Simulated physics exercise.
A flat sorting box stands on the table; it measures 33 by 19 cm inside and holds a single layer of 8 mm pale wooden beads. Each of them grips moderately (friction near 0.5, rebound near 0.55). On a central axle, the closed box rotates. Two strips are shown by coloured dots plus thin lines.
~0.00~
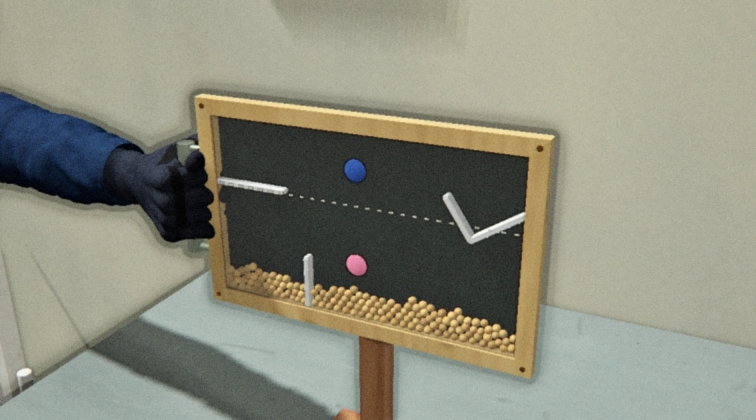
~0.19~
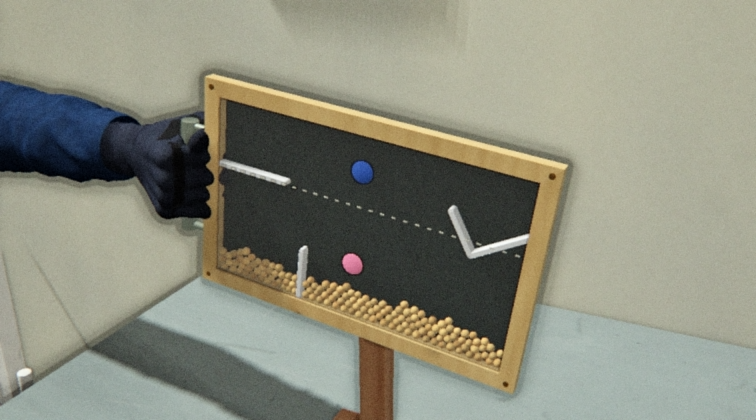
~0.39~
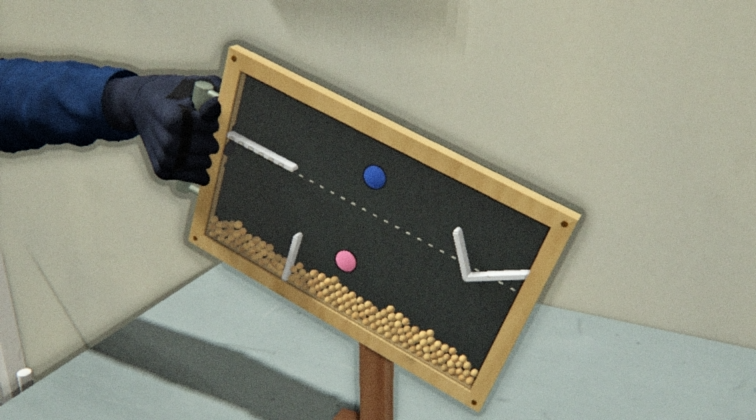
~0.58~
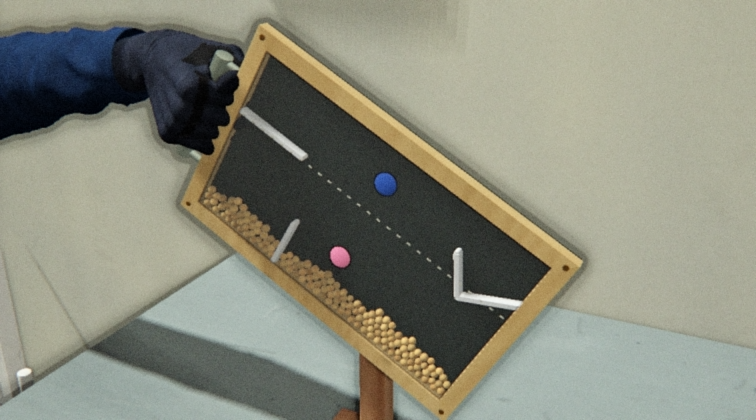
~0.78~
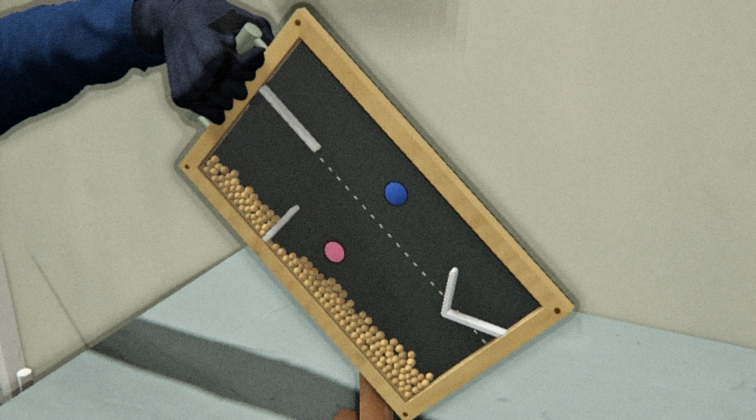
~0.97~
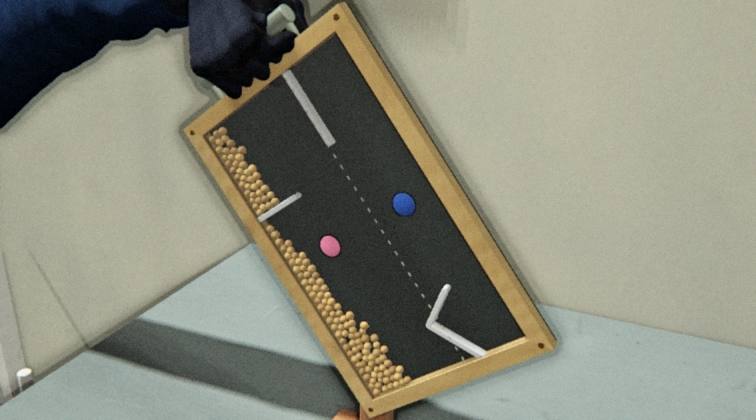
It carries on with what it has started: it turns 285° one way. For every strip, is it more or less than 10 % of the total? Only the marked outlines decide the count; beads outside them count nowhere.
Pink: More; blue: More.
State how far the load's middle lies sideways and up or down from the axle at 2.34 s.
About 10 cm left and 9 cm below.
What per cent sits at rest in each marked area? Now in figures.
At the end the pink strip has 15 percent and the blue strip has 85 percent.
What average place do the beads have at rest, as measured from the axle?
The middle sits around 7 cm left of it and 10 cm below it.
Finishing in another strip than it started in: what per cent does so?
Moved: Close to 85 %.
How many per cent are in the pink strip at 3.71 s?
Roughly 10 percent.
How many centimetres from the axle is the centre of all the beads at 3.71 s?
About 3 cm left and 7 cm below.
After 2.34 s, it stands 136° clockwise; the beads' middle is 10 cm left of and 9 cm below the centre; pink 75 %, blue 25 %.
After 3.71 s, it has come round 218° clockwise; the beads' middle is 3 cm left of and 7 cm below the centre; pink 10 %, blue 90 %.
After 4.89 s, it has come round 285° clockwise; the beads' middle is 8 cm left of and 9 cm below the centre; pink 10 %, blue 90 %.
At rest by 5.6 s, it has come round 285° clockwise; pink 15 %, blue 85 %.
